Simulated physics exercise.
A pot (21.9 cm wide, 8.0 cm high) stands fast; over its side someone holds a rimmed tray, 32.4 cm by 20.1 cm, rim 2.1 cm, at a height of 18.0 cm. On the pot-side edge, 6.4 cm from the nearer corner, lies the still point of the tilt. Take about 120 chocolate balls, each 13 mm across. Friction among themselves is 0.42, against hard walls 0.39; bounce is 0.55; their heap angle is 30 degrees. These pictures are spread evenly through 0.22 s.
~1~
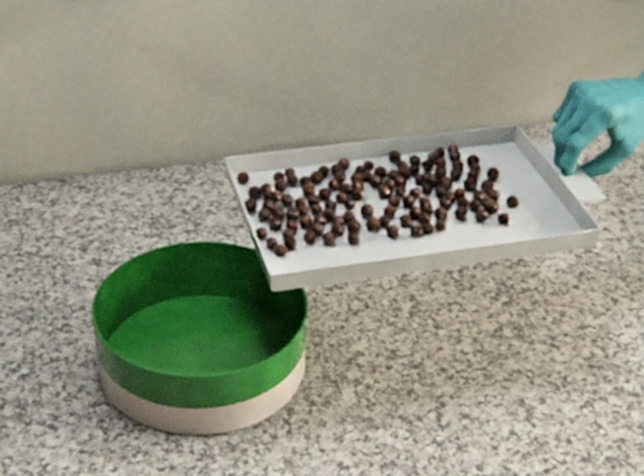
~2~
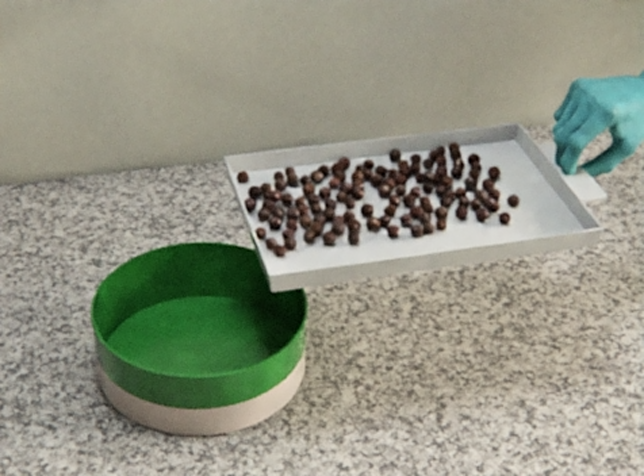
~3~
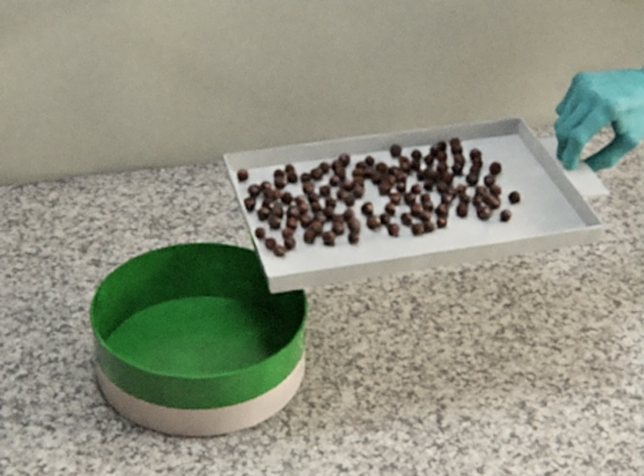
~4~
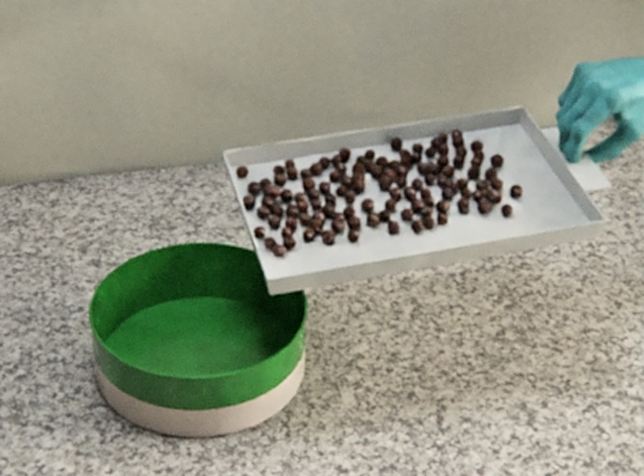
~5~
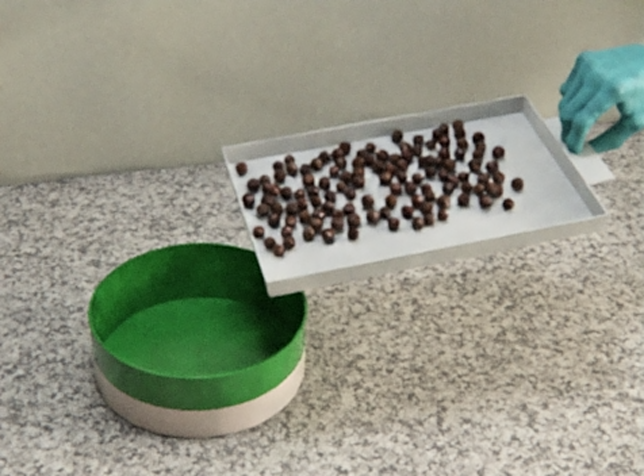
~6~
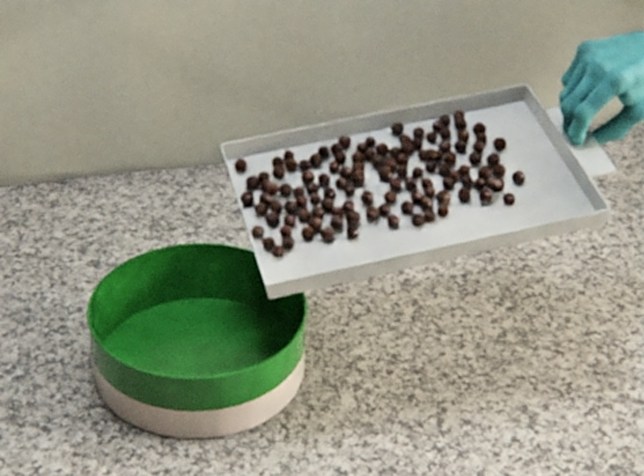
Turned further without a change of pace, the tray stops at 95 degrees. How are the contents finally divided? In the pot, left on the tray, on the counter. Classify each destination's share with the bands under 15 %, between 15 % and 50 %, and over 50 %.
Pot: Under 15 %; left on the tray: Under 15 %; counter: Over 50 %.
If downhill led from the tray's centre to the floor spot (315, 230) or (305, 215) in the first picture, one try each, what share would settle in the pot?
I'd put it at roughly 75 per cent for the first tilt and roughly 100 per cent for the second.
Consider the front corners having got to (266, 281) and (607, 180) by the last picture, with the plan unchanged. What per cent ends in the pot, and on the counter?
Pot 40; counter 60.
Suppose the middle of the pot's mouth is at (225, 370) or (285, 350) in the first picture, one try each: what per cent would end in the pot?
That gives roughly 90 per cent and then 100 per cent.
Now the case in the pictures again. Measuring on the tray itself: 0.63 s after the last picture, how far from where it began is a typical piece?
9 cm.
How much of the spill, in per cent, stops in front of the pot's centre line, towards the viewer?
Some 100 per cent.
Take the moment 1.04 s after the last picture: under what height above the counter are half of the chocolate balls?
Some 22 cm above the counter.
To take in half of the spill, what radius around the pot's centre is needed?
That comes to near 22 cm.
Then, 0.63 s after the last picture, tilt 50 degrees; the tray holds 100 %, the pot 0 %.
Then, 1.04 s after the last picture, tilt 76 degrees; the tray holds 95 %, the pot 0 %.
Then, 1.54 s after the last picture, tilt 95 degrees; the tray holds 30 %, the pot 0 %.
In the end, pot 10 %, tray 0 %, counter 90 %.
